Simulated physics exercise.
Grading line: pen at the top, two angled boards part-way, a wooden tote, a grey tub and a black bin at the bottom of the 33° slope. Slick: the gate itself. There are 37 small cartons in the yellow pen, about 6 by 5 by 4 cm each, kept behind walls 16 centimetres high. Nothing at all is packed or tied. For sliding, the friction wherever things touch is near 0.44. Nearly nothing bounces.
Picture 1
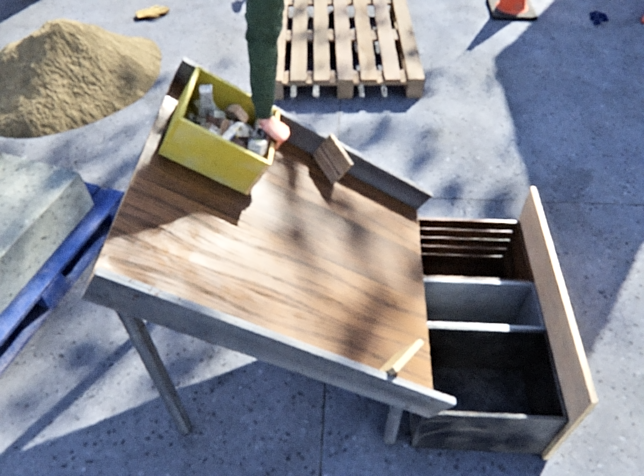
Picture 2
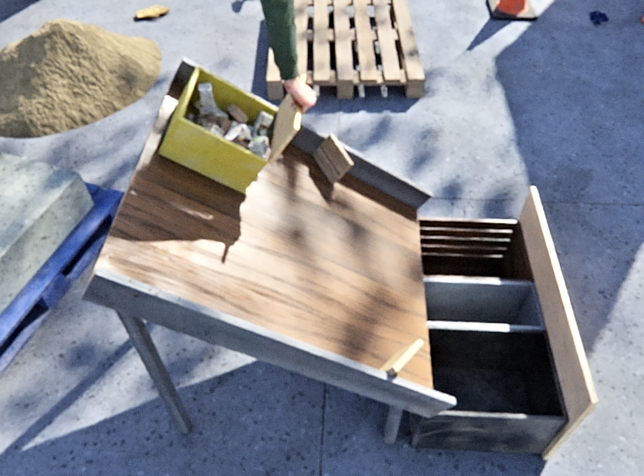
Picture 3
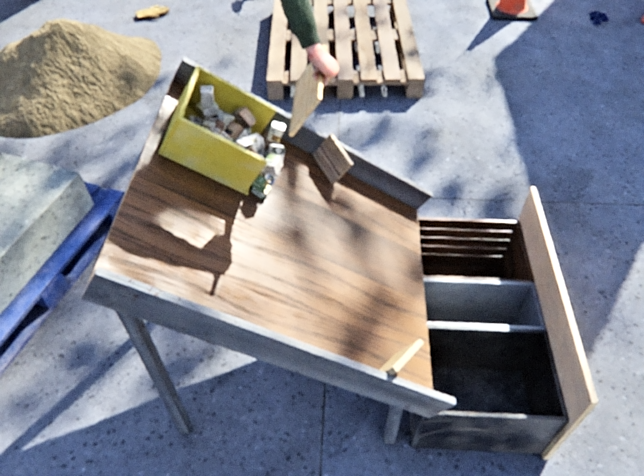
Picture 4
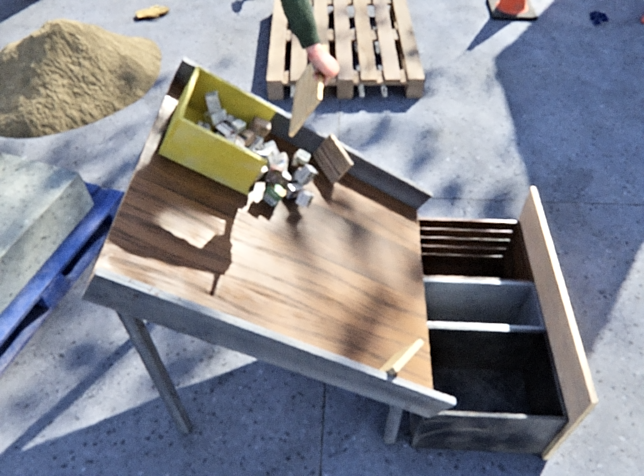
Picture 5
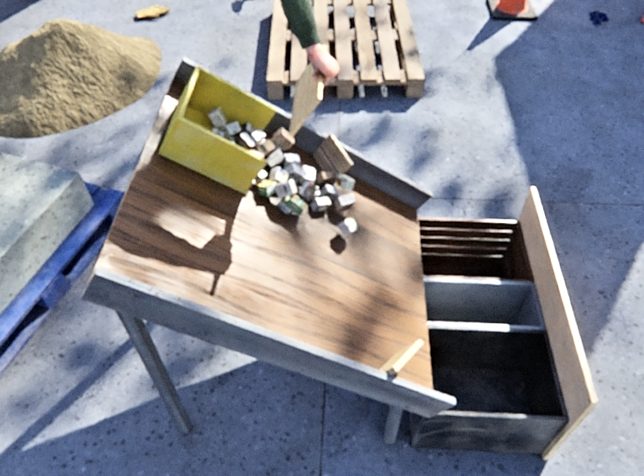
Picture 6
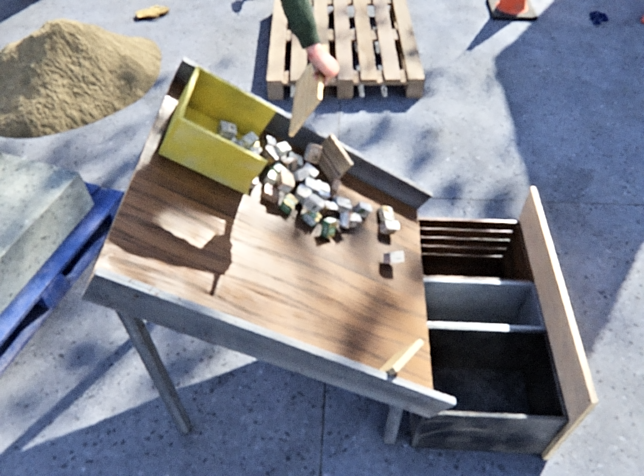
On a paved yard, a hand lifts a wooden panel from the side of a yellow pen atop a sloping board, and small blocks slide out past an angled piece, spreading down the board toward the right.
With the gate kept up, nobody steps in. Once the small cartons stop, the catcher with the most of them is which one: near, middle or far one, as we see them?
It is the one furthest off.
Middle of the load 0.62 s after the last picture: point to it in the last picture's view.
Somewhere around (442, 266) in pixels.
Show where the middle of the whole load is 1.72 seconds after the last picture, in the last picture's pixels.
I'd place it close to (482, 302) in the last view.
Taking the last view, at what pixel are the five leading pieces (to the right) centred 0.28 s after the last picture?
They are centred near (470, 288).
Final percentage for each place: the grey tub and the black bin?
First place roughly 30 per cent, second place roughly 0 per cent.
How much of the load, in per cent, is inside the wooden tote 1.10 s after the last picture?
Around 60 per cent at that point.
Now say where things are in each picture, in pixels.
In the first frame (places track the rim corner closest to us here), yellow pen (182, 119); wooden tote (531, 281); all still inside.
The second frame shows yellow pen (182, 119).
The third frame shows yellow pen (182, 119); 10 out, the lowest carton at (262, 189).
The fourth frame shows yellow pen (182, 119); 14 out, the lowest carton at (300, 178).
The fifth frame shows yellow pen (182, 119); 22 out, the lowest carton at (348, 226).
The sixth frame shows yellow pen (182, 119); wooden tote (531, 281); 29 out, the lowest carton at (386, 215).
Then, 0.28 s after the last picture, 4 in the wooden tote, 1 in the grey tub, 30 on the slope and 2 in the air.
Then, 0.62 s after the last picture, 11 in the wooden tote, 8 in the grey tub, 15 on the slope and 3 in the air.
Then, 1.10 s after the last picture, 22 in the wooden tote, 11 in the grey tub and 4 on the slope.
Final count (1.72 s after the last picture), 26 in the wooden tote and 11 in the grey tub.
